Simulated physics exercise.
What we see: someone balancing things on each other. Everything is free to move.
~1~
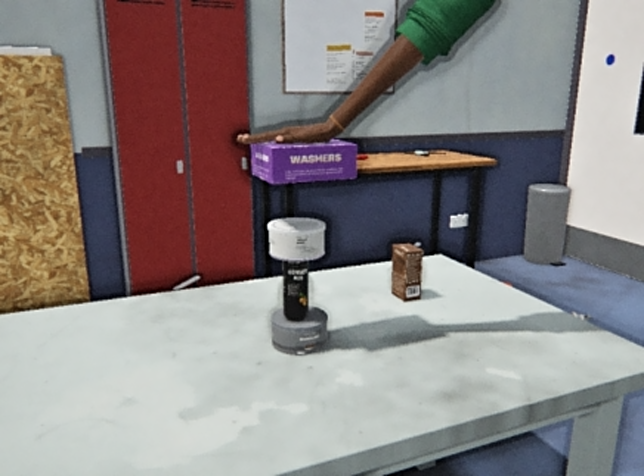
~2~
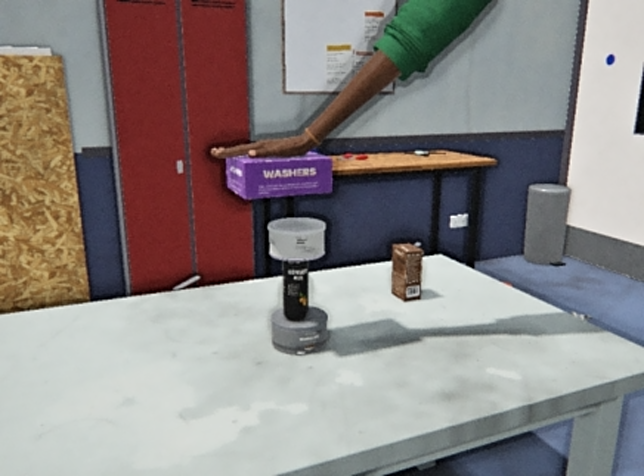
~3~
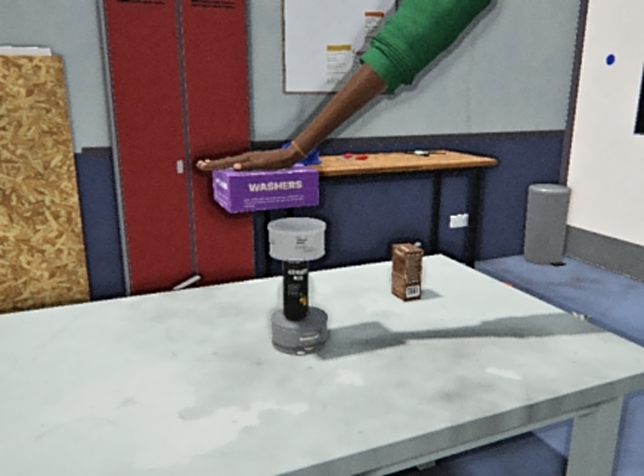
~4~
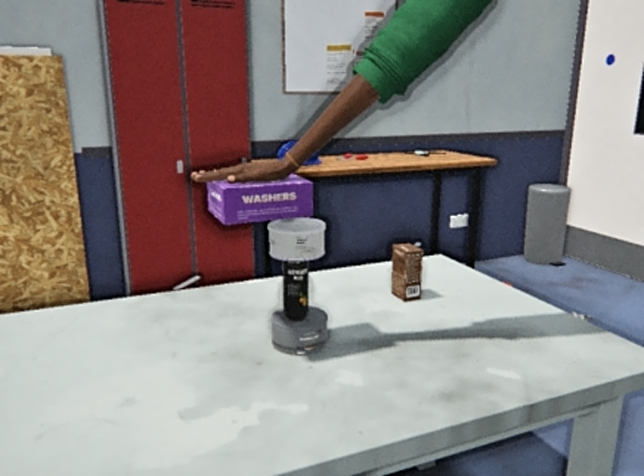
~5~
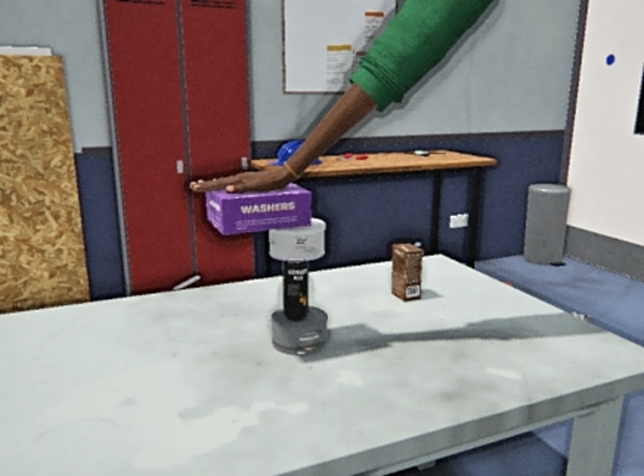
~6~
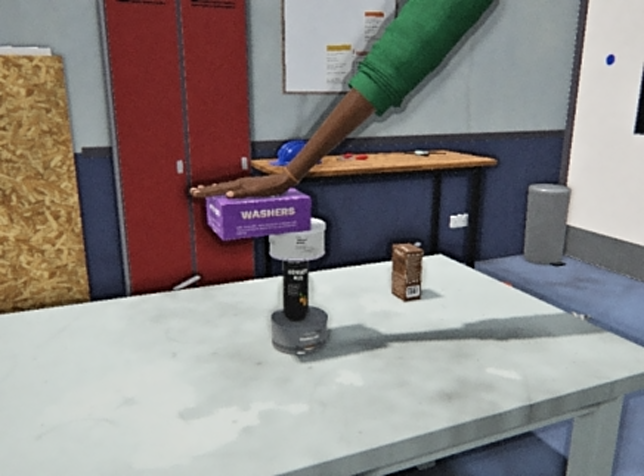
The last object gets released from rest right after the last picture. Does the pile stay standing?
Seems the tower doesn't stand.
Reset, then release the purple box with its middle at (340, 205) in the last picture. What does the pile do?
In the end the pile crashes down.
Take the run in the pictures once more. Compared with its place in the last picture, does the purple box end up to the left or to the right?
Leftward.
Then, 0.40 s later than the last frame, purple box now fallen.
Then, 0.60 s later than the last frame, things are still on the move.
When it is over, fallen, purple box; the other 4 as before. End places, in pixels of the last picture, purple box near (153, 356). The pile comes apart.
